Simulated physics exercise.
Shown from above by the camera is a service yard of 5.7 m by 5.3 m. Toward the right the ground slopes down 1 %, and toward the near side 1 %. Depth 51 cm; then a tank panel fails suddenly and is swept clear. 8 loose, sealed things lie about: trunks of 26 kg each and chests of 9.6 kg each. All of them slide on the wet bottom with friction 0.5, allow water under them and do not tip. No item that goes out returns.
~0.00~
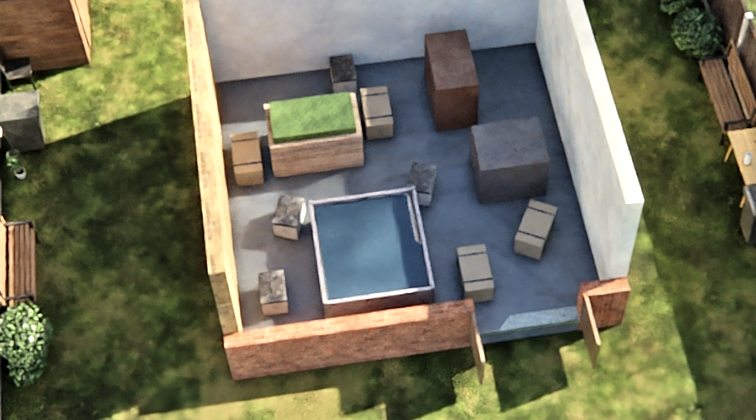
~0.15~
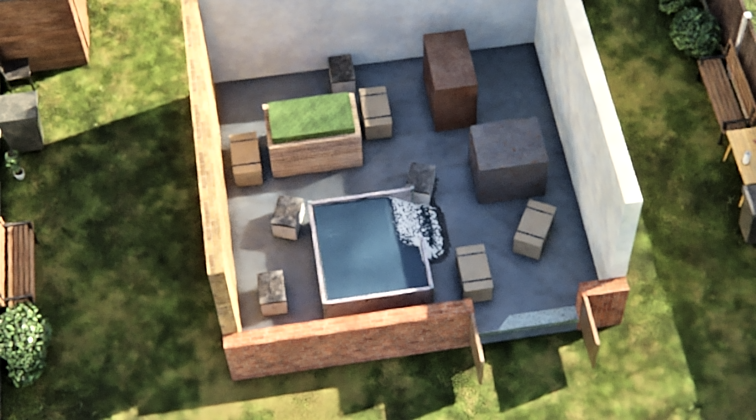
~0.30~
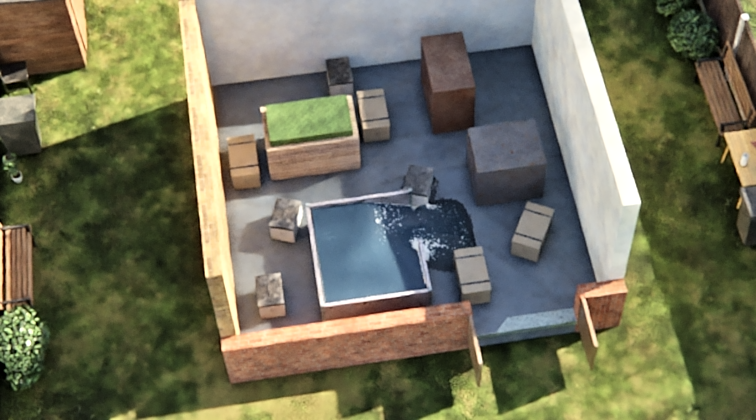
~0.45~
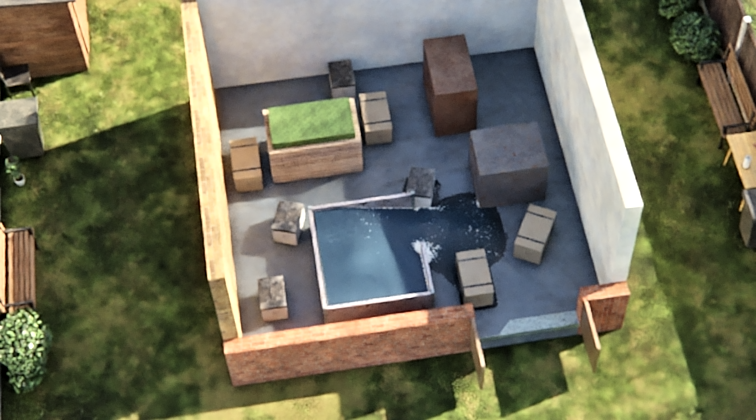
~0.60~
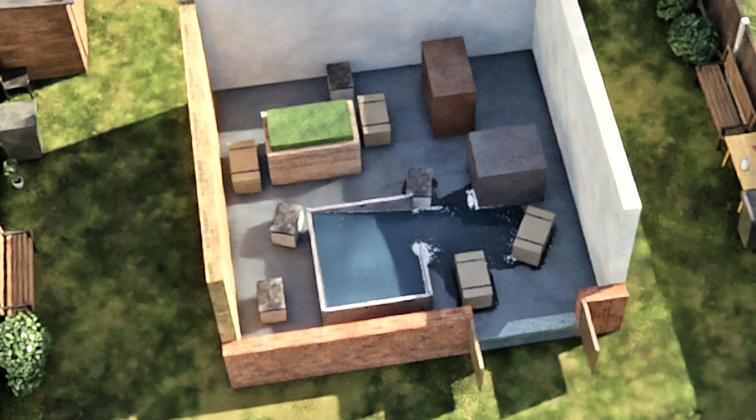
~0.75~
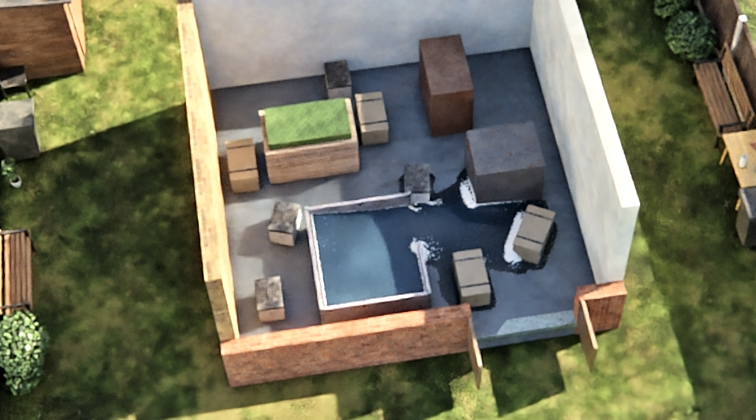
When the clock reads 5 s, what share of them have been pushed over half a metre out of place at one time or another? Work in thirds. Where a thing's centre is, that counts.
Bottom band.
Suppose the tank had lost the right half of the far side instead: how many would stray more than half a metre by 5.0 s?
So the tally would be 3.
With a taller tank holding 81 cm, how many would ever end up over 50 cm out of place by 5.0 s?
4.
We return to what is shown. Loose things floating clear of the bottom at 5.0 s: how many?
I'd say 0 of them.
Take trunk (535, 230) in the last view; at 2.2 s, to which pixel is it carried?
Estimated pixel: Around (581, 266).
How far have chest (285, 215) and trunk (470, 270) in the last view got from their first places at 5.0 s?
Shifts in order: 0 cm; 30 cm.
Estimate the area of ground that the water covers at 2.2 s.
Around 11.5 m2 of it.
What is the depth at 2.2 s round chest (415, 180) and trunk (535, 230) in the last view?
Depth approx. 2 cm / 20 cm.
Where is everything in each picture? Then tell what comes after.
The first picture shows a chest at (421, 177) rests on the ground; a trunk at (536, 223), on the bottom; 2.8 m2 under water; 0 of 8 have shifted.
The second picture shows a chest at (420, 177), on the bottom; a trunk at (535, 223) rests on the ground; 3.3 m2 under water; 0 of 8 have shifted.
The third picture shows a chest at (418, 180) rests on the ground; a trunk at (533, 225) rests on the ground; water covers 3.8 m2; 0 of 8 have shifted.
The fourth picture shows a chest at (420, 181) rests on the ground; a trunk at (535, 227) rests on the ground; water covers 4.4 m2; 0 of 8 have shifted.
The fifth picture shows a chest at (419, 182), on the bottom, 5 cm from its start; a trunk at (534, 229), on the bottom; 5.0 m2 under water; 1 of 8 have shifted.
The sixth picture shows a chest at (417, 178), on the bottom, 10 cm from its start; a trunk at (534, 228), on the bottom, 3 cm from its start; 5.4 m2 under water; 1 of 8 have shifted.
After 1.1 s 0 of 8 are over 50 cm from their spots; 0 afloat.
After 2.2 s 1 of 8 are over 50 cm from their spots; 1 afloat.
After 3.5 s 1 of 8 are over 50 cm from their spots; 0 afloat.
After 5.0 s 1 of 8 are over 50 cm from their spots, and 1 have been at some point; 0 afloat.
